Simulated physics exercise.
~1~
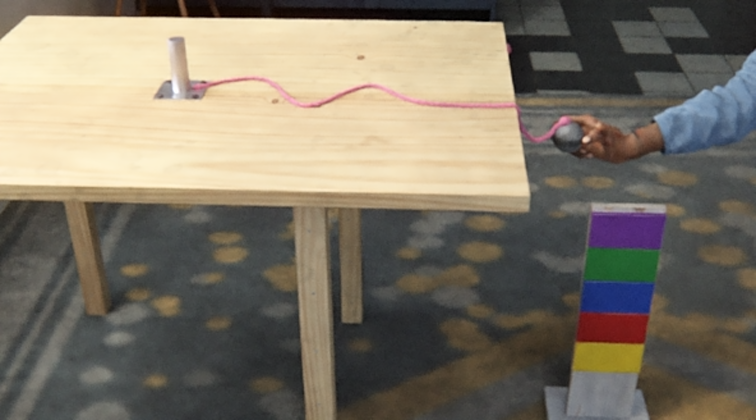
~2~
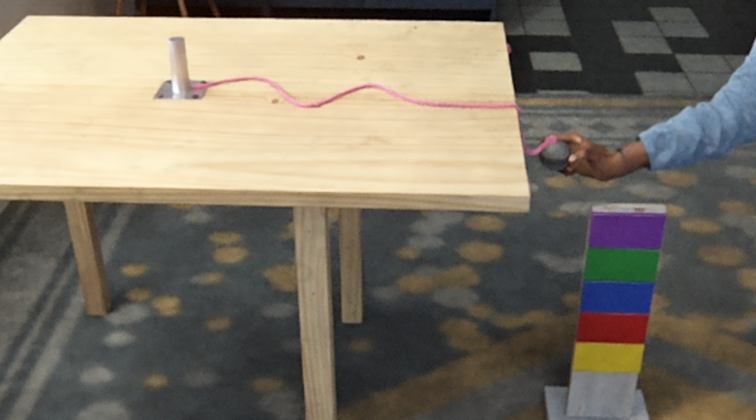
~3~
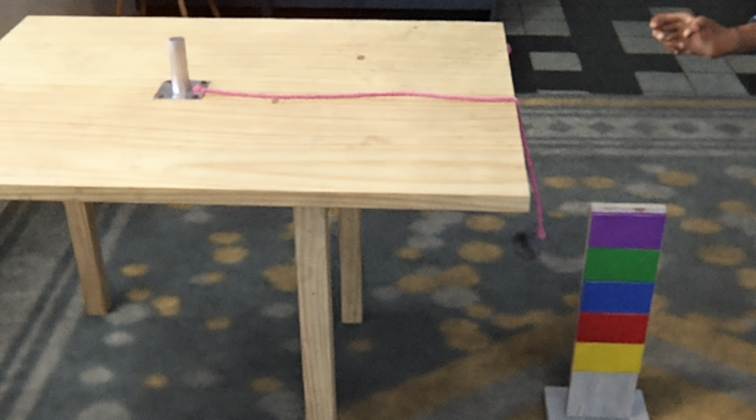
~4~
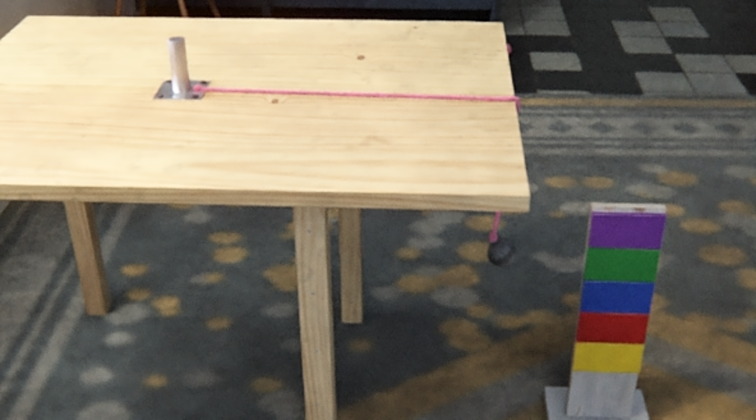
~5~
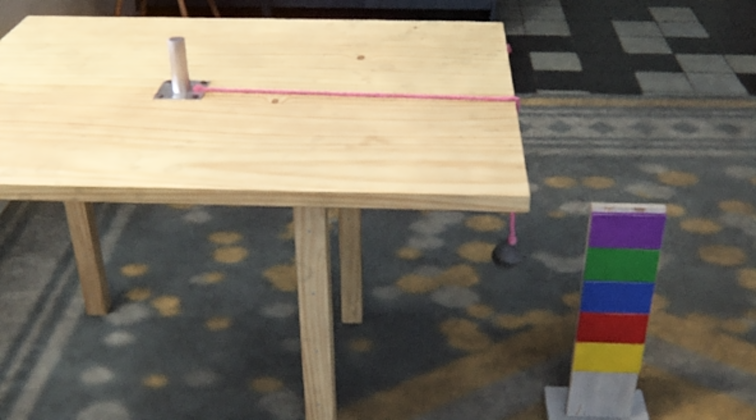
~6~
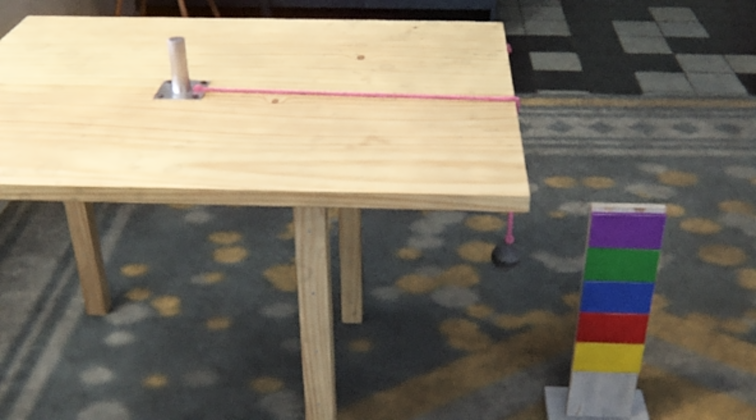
On a carpeted floor, a hand holds a grey ball on a slack pink cord tied to a post on a wooden table, beside a striped board, then lowers and releases it. The ball drops, pulls the cord taut over the table's edge, and hangs level with the green band.
